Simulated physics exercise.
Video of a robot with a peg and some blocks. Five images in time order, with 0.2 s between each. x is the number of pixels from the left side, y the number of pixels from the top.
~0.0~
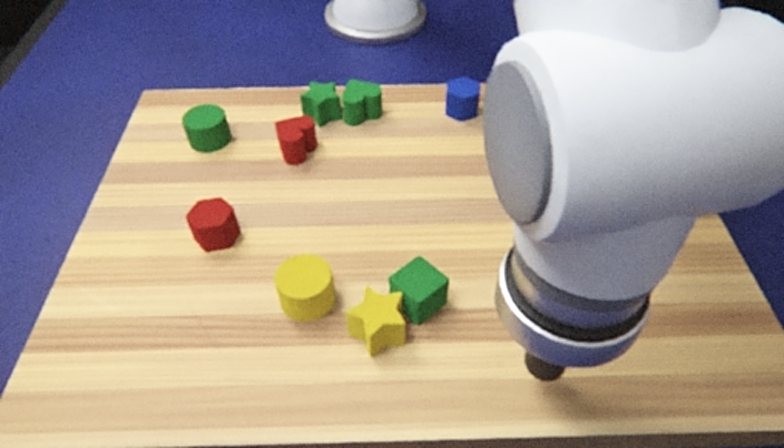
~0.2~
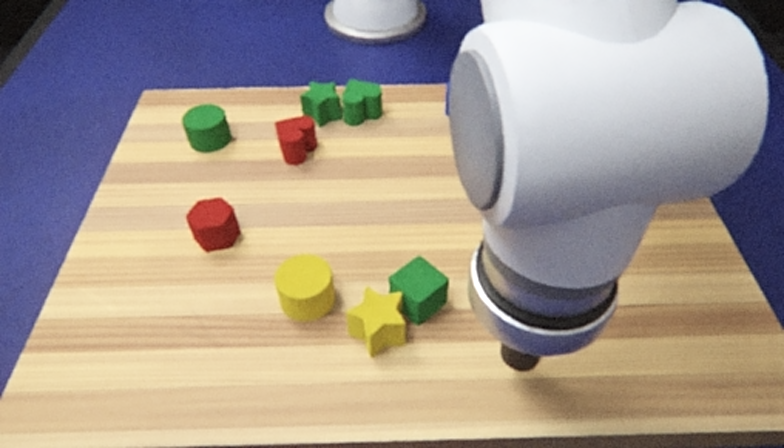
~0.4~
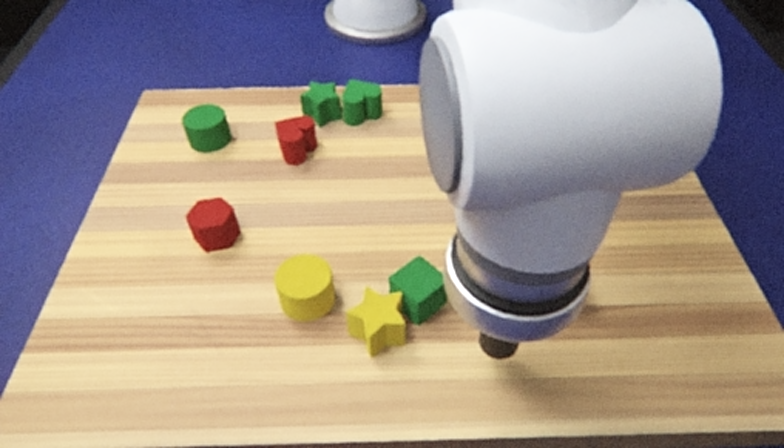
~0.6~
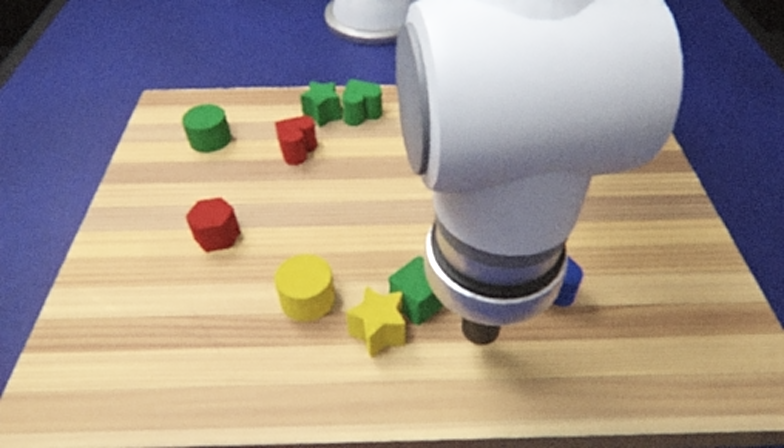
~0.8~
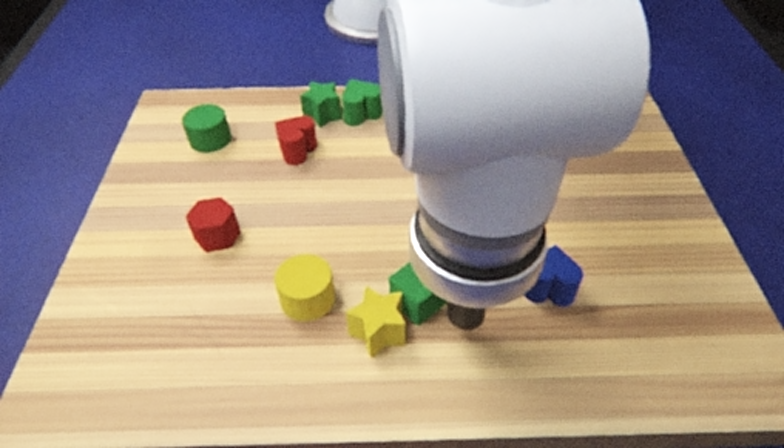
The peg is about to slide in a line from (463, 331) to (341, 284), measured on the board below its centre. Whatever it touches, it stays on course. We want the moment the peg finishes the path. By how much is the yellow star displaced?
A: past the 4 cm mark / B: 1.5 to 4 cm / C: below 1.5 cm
It's B.
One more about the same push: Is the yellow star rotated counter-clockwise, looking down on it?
In short: Yes.
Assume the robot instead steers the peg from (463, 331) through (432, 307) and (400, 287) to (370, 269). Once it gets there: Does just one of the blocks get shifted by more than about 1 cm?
Yes, that is how it ends up.
What follows on the original path. One third of the way, peg at (421, 298); green four-sided block at (399, 264).
Two thirds of the way, peg at (379, 282); yellow star at (360, 303), turned 60° anticlockwise; green four-sided block at (373, 244), turned 50° clockwise.
At the end, peg at (339, 267); yellow circle at (293, 274); yellow star at (355, 302), turned 75° anticlockwise; green four-sided block at (368, 237), turned 65° clockwise; blue heart-shaped block unmoved.
